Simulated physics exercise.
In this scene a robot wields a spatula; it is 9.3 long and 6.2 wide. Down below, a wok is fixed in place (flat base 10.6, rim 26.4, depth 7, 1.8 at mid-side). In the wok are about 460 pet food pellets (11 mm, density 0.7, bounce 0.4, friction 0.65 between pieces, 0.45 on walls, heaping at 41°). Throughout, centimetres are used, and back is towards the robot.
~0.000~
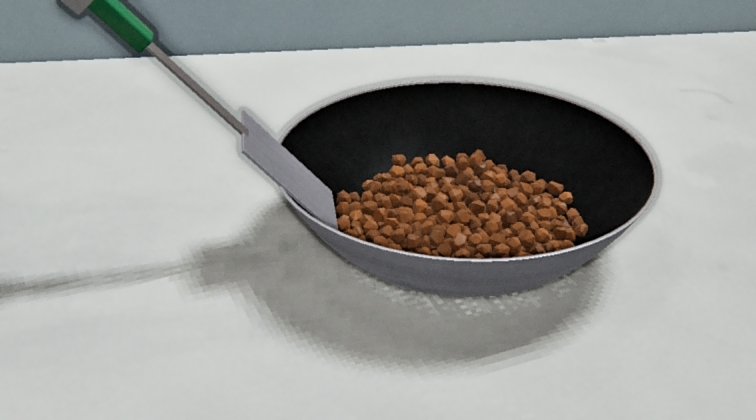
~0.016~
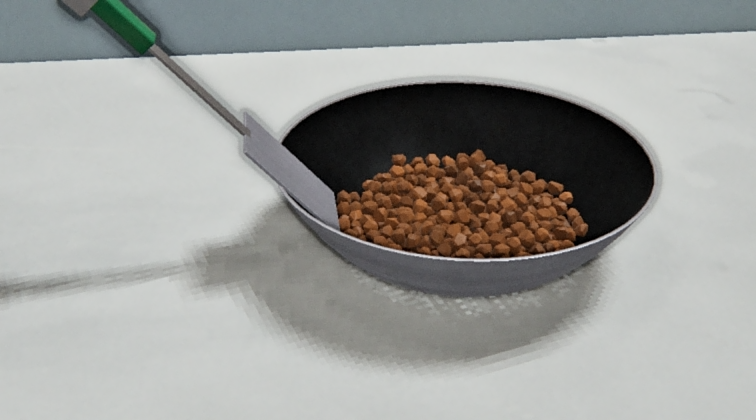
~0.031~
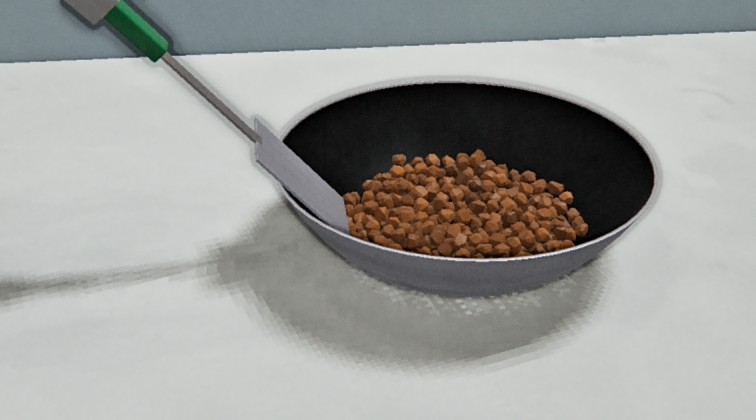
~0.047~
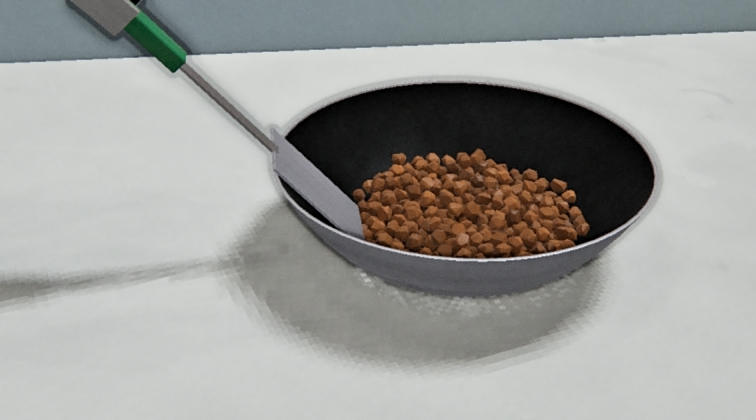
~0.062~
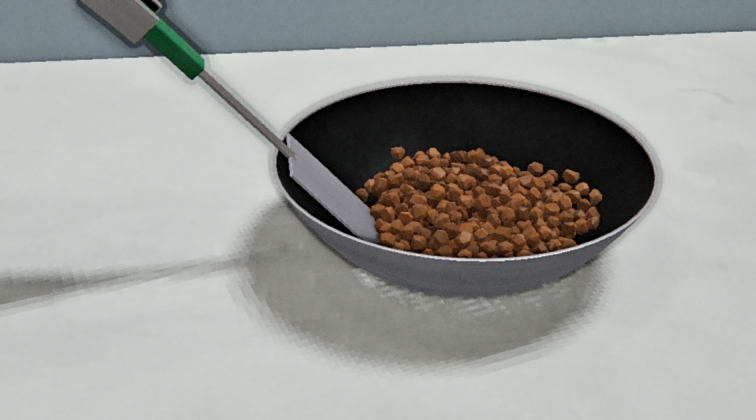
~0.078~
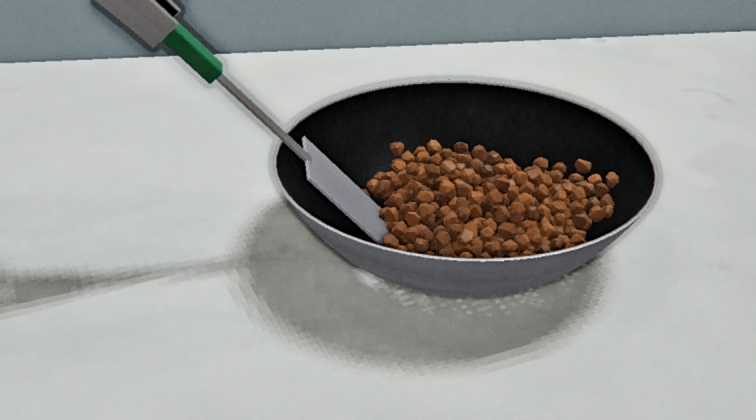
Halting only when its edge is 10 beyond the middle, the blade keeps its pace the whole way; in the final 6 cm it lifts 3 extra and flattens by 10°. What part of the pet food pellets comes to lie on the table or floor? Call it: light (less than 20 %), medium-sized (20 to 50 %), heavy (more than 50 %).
It comes out medium-sized.
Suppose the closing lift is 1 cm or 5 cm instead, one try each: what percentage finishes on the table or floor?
I'd put it near 35 in a hundred, then near 30 in a hundred.
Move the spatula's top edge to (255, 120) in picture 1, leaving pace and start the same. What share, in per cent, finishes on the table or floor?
I'd estimate around 25 per cent.
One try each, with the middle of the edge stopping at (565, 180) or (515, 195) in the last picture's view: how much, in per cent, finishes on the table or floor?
Respectively some 5 and 0 percent end on the table or floor.
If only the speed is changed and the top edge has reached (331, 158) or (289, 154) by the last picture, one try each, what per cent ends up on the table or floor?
Respectively, some 30 and 30 per cent.
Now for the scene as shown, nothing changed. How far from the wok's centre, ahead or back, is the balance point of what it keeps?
The kept load is shifted forward by about 2.5 cm.
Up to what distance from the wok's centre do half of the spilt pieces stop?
26 cm.
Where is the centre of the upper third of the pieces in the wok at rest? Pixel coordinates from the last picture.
The middle lies somewhere around (518, 195).
After 0.15 s, sloping 49°, highest piece 9 above the table; 462 in the wok, 1 on the blade or in flight.
After 0.23 s, sloping 46°, highest piece 9 above the table; 456 in the wok, 7 on the blade or in flight.
After 0.47 s, sloping 39°, highest piece 12 above the table; 306 in the wok, 48 on the table or floor, 109 on the blade or in flight.
After 1.52 s, sloping 39°, highest piece 7 above the table; 306 in the wok, 157 on the table or floor.
At rest, 306 in the wok, 157 on the table or floor. That is 34 % on the table or floor.
